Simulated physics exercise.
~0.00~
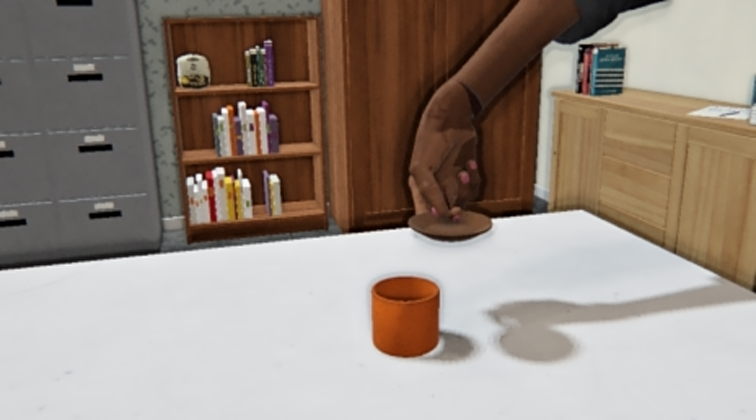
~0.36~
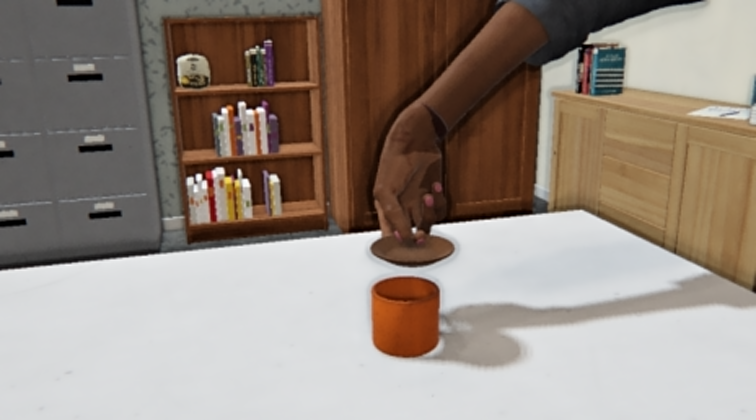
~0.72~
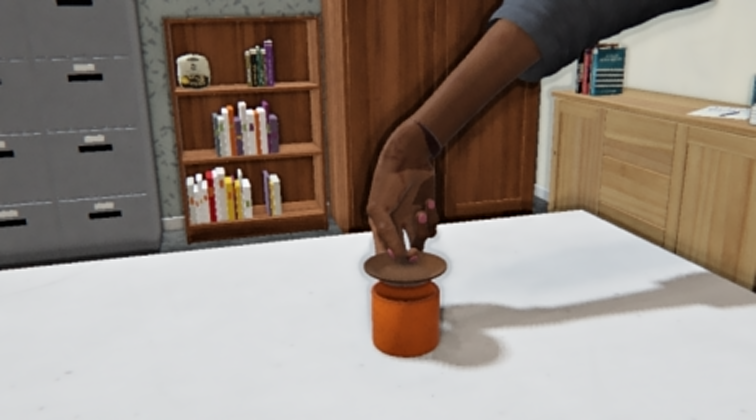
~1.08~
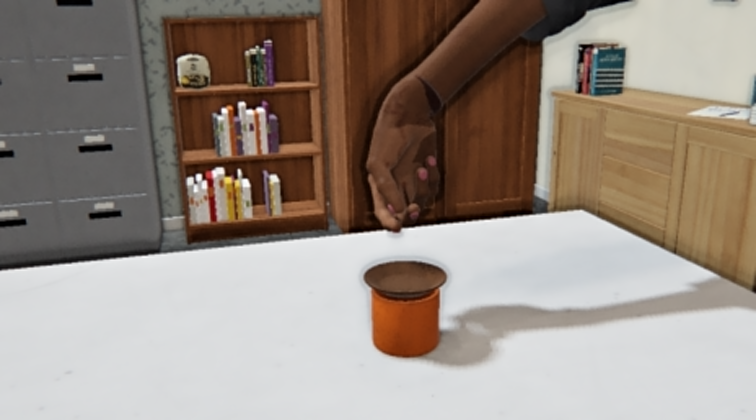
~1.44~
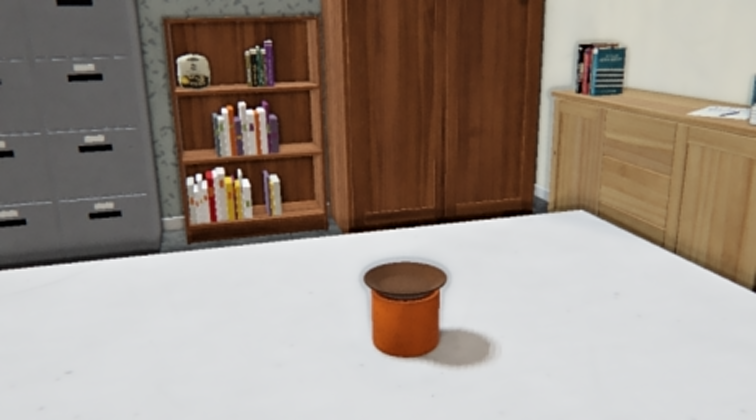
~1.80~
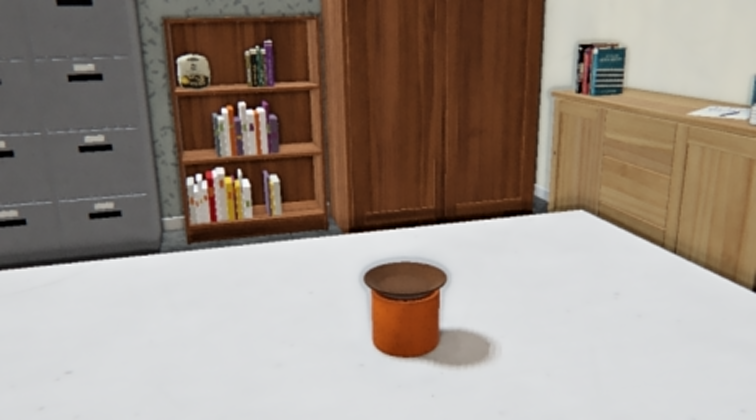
The clip shows a hand carrying a brown saucer left and down over an orange cup on a white table, lowering it onto the rim, then letting go and withdrawing. The saucer stays resting on top, covering the cup's opening.
